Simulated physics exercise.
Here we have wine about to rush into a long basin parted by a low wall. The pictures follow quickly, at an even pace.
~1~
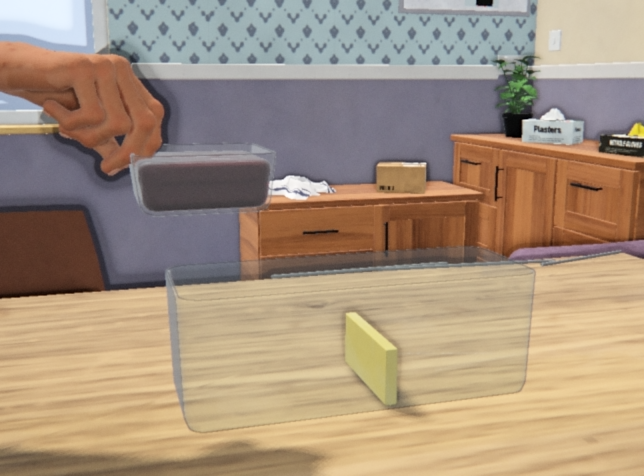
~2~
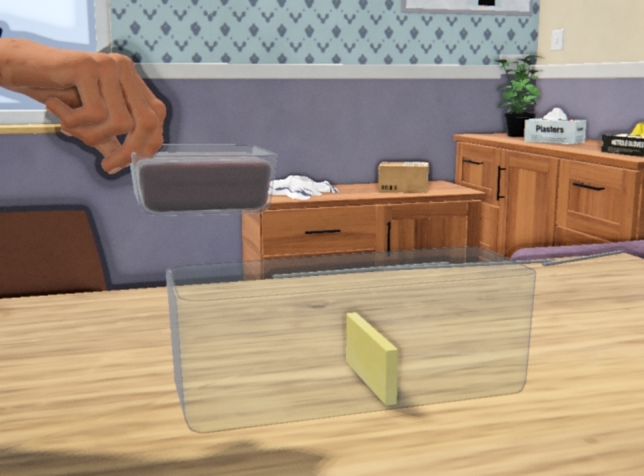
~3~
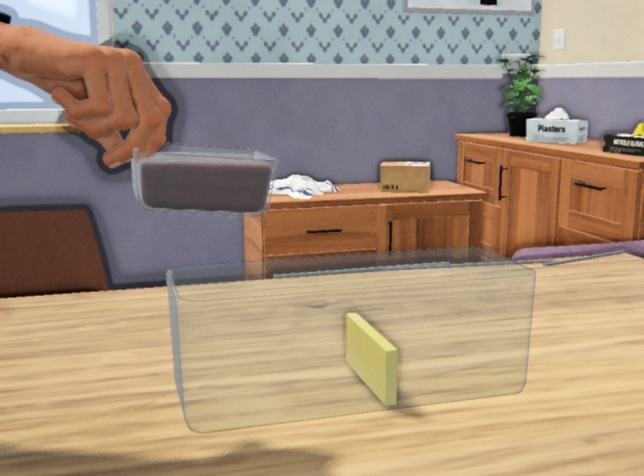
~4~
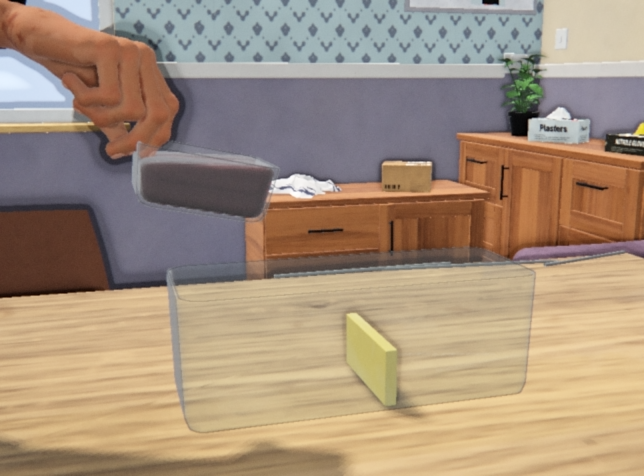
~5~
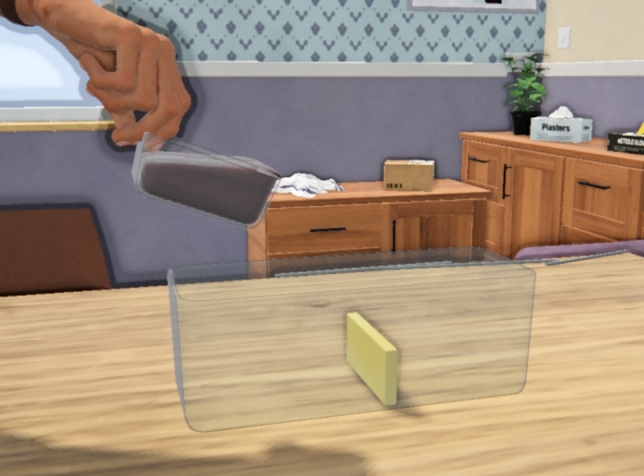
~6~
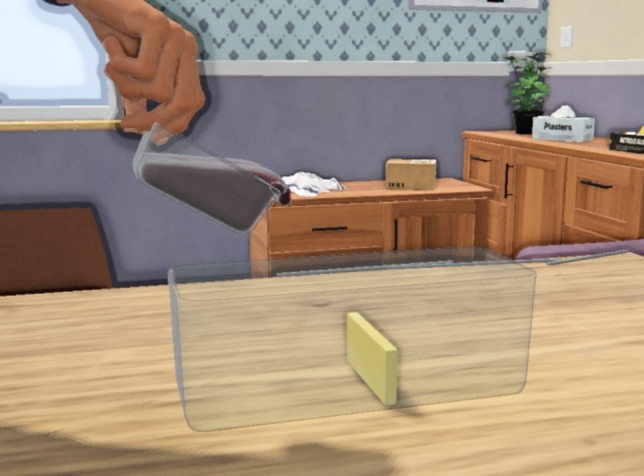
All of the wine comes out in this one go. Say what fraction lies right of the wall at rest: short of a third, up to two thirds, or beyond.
In the end not even a third is right of the wall.
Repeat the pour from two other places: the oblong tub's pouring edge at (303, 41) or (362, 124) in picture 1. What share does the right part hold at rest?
Roughly 60 per cent, and 80 per cent.
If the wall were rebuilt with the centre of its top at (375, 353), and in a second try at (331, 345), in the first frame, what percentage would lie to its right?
About 10 and 35 per cent.
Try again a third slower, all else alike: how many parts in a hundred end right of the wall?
About 0 per cent.
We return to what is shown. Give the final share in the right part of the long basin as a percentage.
Some 5 per cent.
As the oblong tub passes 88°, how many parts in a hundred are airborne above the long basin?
It comes to 25 per cent or so.
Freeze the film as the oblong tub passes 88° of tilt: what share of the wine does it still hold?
Some 10 per cent.
A moment on, the oblong tub is tipped on its side and 11 per cent is still to pour, 63 is left of the wall and 0 right of it.
Next, the oblong tub is tipped right over and 2 per cent is still to pour, 89 is left of the wall and 3 right of it.
Then the oblong tub is tipped right over and 0 per cent is still to pour, 92 is left of the wall and 3 right of it.
Later the oblong tub is tipped right over and 0 per cent is still to pour, 92 is left of the wall and 3 right of it.
In the end 92 per cent lies left of the wall, 3 right of it and 5 outside.
